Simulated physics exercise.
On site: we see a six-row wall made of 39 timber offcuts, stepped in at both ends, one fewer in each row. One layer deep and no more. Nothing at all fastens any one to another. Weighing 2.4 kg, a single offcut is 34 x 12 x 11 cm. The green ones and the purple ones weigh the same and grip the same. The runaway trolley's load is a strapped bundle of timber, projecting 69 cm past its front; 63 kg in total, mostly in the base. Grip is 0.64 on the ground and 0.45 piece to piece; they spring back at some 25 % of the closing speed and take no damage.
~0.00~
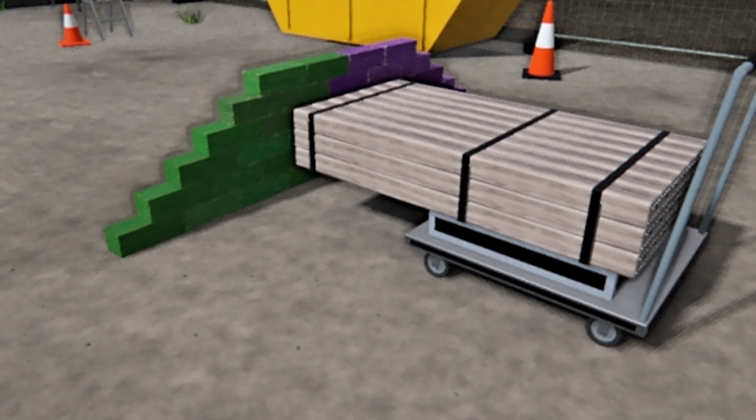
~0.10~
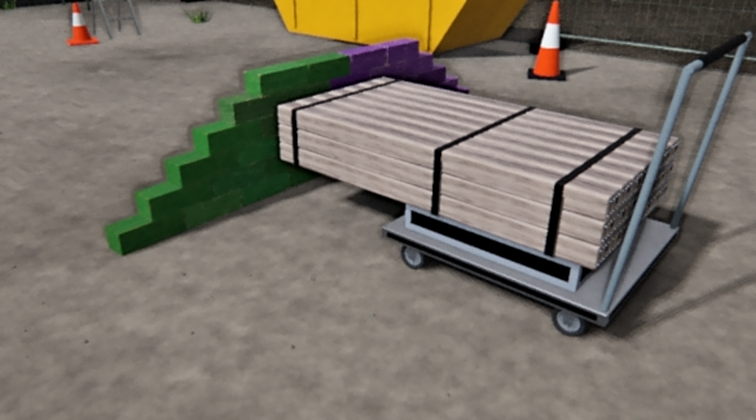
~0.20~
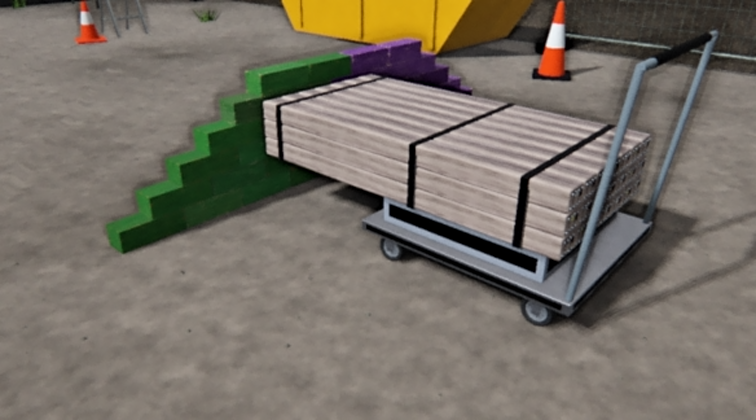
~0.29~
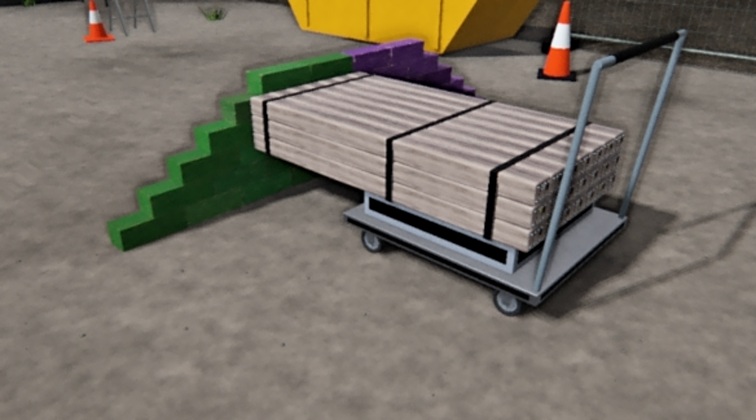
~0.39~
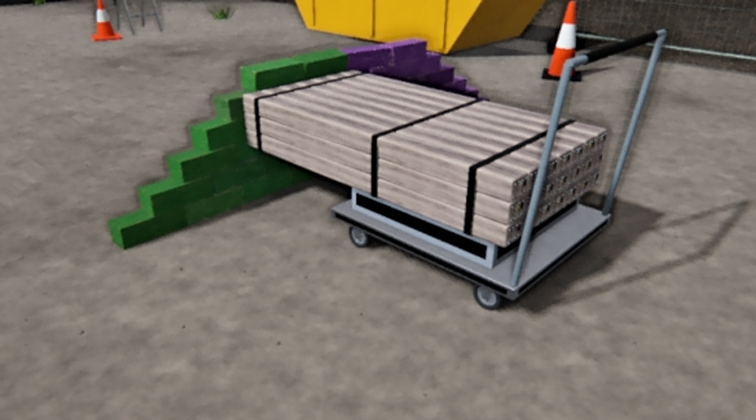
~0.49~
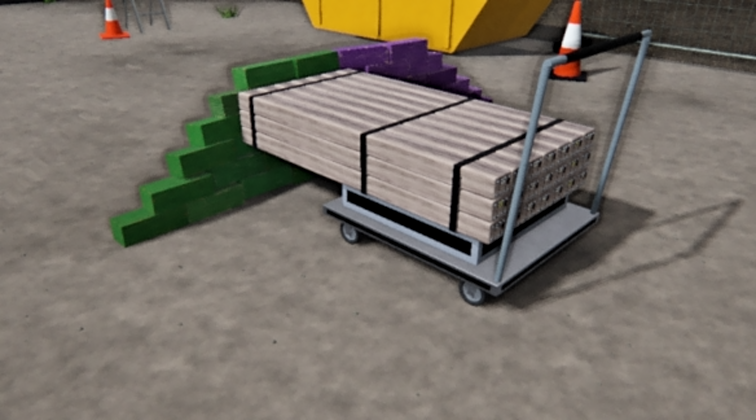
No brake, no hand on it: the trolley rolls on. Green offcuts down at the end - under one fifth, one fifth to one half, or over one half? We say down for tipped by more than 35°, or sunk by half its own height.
Over one half.
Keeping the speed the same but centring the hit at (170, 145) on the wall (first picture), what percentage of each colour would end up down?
Then purple ends 0 per cent down and green 60 per cent.
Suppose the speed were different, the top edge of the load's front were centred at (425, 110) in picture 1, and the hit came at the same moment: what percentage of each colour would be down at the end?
You'd end up with purple at 30 per cent down and green at 70 per cent.
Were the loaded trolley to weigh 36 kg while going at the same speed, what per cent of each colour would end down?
You'd get purple at 30 and green at 70 per cent down.
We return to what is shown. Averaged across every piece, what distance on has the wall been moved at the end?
It works out to near 30 cm.
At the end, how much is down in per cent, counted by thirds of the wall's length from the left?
The thirds come out at 80 on the left, 90 in the middle and 20 on the right, in per cent.
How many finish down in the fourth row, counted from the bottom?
Exactly 5 finish down.
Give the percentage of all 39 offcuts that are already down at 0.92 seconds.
65 %.
Around 0.58 s, load 14 cm past the wall's line, still rolling; none of the 18 green offcuts down (0 of 39 in all colours); top green offcut tipped 16°; top purple offcut tipped 14°.
Around 0.74 s, load 20 cm past the wall's line, still rolling; 13 of the 18 green offcuts down (14 of 39 in all colours); top green offcut tipped 35°, 13 cm lower; top purple offcut tipped 34°, 47 mm lower.
Around 0.92 s, load 26 cm past the wall's line, still rolling; 14 of the 18 green offcuts down (25 of 39 in all colours); top green offcut on its side; top purple offcut tipped 70°, 26 cm lower.
Around 1.12 s, load 33 cm past the wall's line, still rolling; 14 of the 18 green offcuts down (25 of 39 in all colours); top green offcut on its side; top purple offcut tipped 62°, 46 cm lower.
Finally (1.8 s), load 48 cm past the wall's line, still rolling; 14 of the 18 green offcuts down (25 of 39 in all colours); top green offcut on its side; top purple offcut on its side. That is 78 per cent. Seen by the last camera, middles, top green offcut near (200, 132), top purple offcut near (317, 106).
